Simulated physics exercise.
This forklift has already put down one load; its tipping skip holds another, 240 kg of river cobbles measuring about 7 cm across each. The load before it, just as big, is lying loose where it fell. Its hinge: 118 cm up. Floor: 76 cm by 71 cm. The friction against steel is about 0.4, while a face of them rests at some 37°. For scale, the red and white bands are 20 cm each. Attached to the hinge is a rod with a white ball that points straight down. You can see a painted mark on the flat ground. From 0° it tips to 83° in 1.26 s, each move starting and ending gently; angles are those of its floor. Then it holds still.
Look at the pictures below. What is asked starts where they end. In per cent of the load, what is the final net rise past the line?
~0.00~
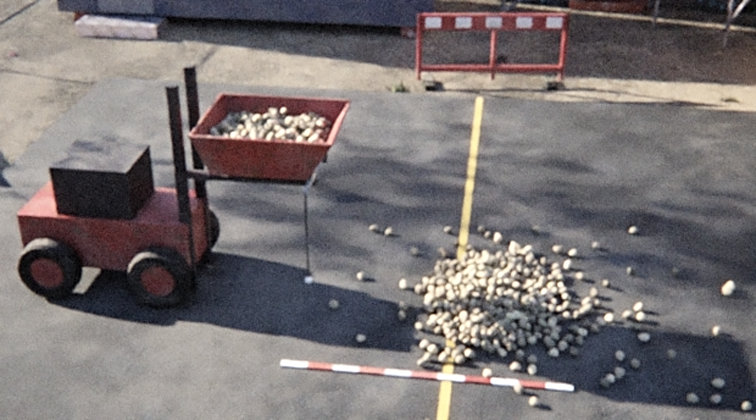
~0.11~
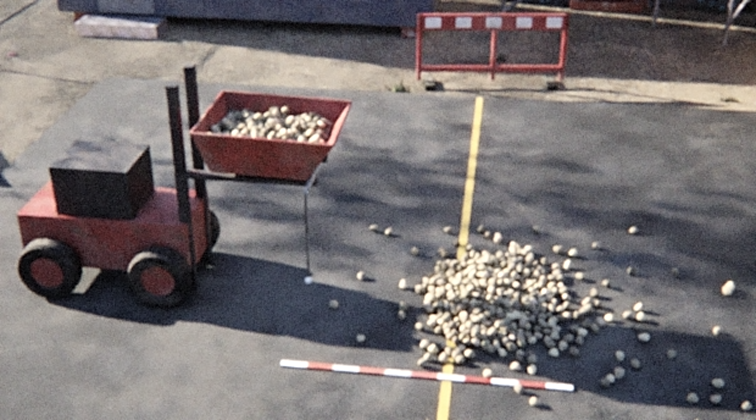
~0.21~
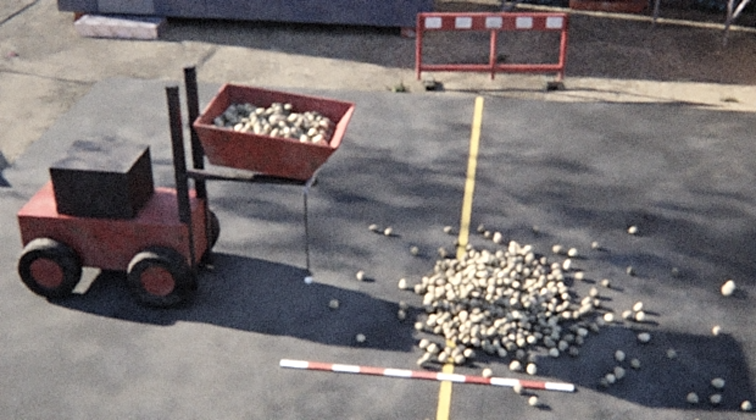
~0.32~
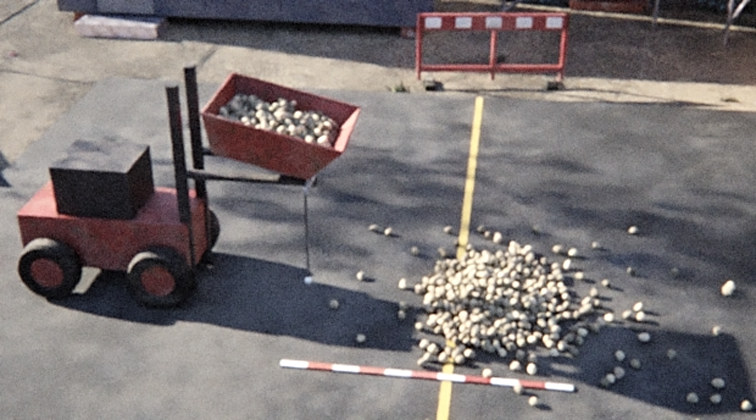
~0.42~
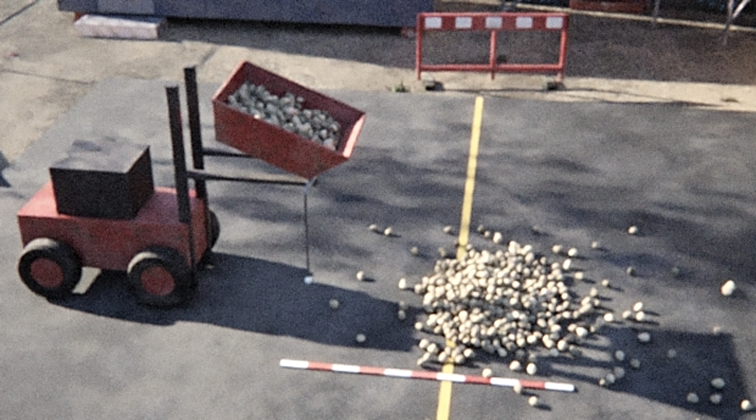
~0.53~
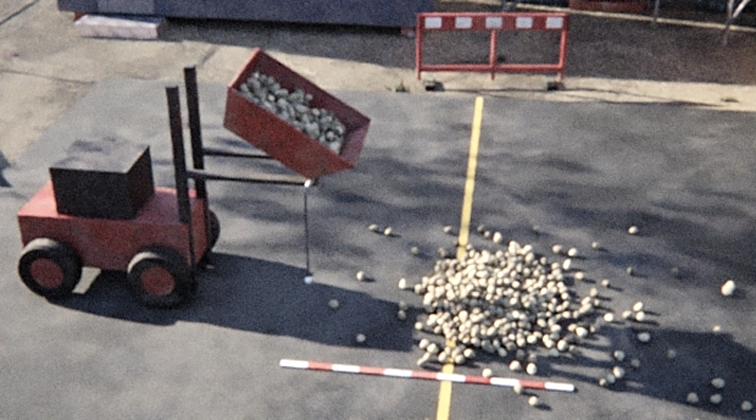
It comes to roughly 23 per cent.
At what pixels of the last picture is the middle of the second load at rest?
(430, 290).
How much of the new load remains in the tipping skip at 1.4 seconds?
Close to 50 in a hundred is still held.
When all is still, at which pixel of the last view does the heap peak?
Top pixel, roughly: (450, 276).
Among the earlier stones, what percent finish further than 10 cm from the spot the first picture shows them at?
Close to 5 in a hundred of them.
After 0.9 s the floor is at 70°; in per cent of one load, 100 in the tipping skip, 17 short of the line, 83 past the line; the foremost stones are at (723, 335).
After 1.4 s the floor is at 83°; in per cent of one load, 52 in the tipping skip, 65 short of the line, 83 past the line; the foremost stones are at (723, 335).
After 1.7 s the floor is at 83°; in per cent of one load, 13 in the tipping skip, 88 short of the line, 98 past the line; the foremost stones are at (723, 335).
After 4.0 s the floor is at 83°; in per cent of one load, 0 in the tipping skip, 94 short of the line, 106 past the line; the foremost stones are at (723, 335). Net gain past the line, 23.
